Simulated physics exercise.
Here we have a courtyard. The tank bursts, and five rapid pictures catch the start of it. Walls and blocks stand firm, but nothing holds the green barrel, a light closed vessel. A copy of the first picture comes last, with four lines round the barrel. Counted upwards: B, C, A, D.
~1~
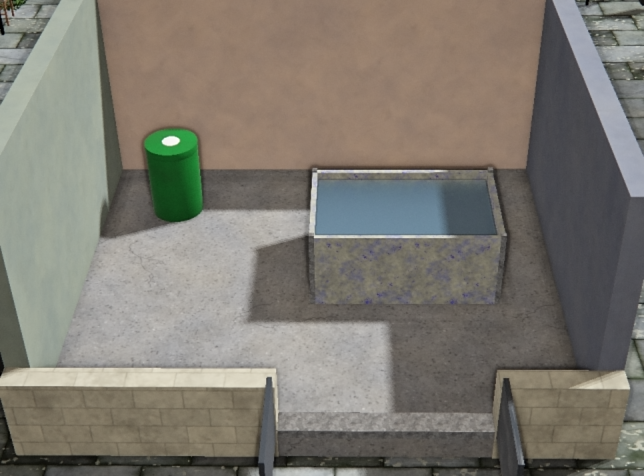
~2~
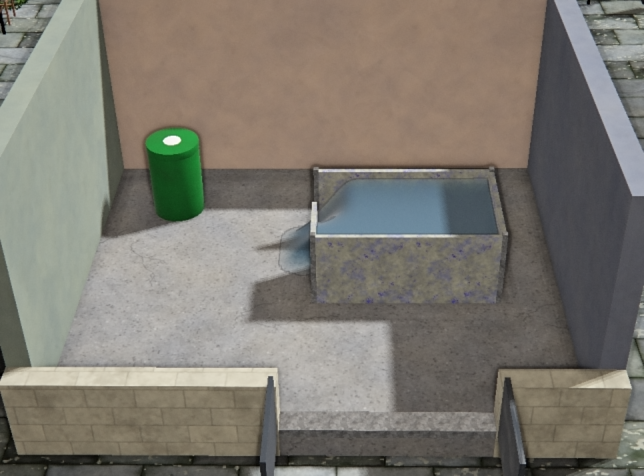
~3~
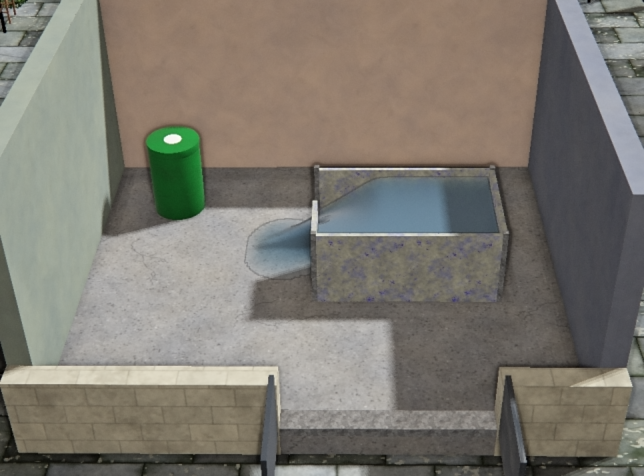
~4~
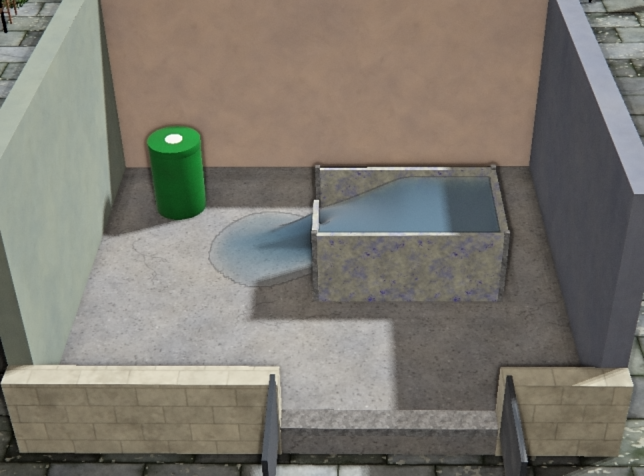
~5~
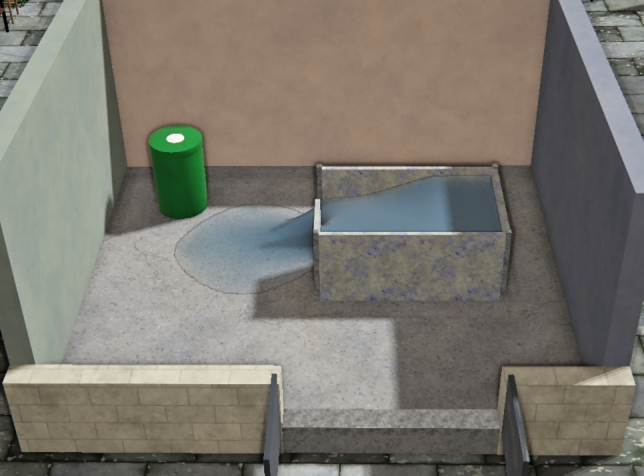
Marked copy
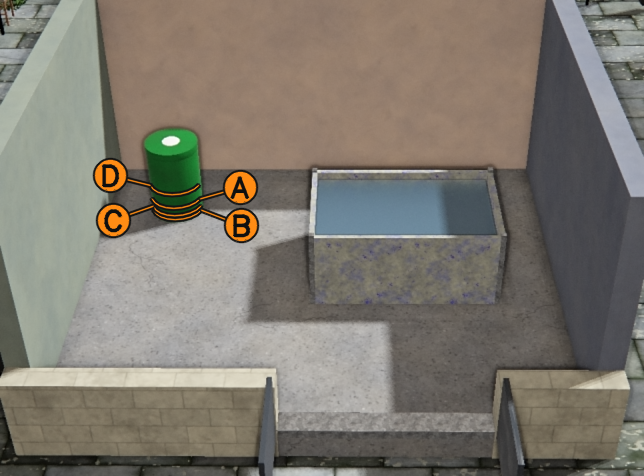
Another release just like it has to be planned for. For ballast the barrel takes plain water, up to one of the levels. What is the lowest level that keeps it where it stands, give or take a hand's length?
D will do.
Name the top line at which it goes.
It is A.
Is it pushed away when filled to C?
Yes.
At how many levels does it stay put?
One.
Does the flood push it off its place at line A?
Yes, it does.
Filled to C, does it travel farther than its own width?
Yes.
On the marked copy, A at (173, 208); B at (175, 219); C at (174, 215); D at (172, 194); from the bottom up B, C, A, D.
For line A, it is pushed about half its own width away.
For line B, it is pushed about 5 times its own width away.
For line C, it is pushed about 3 times its own width away.
For line D, it does not move.
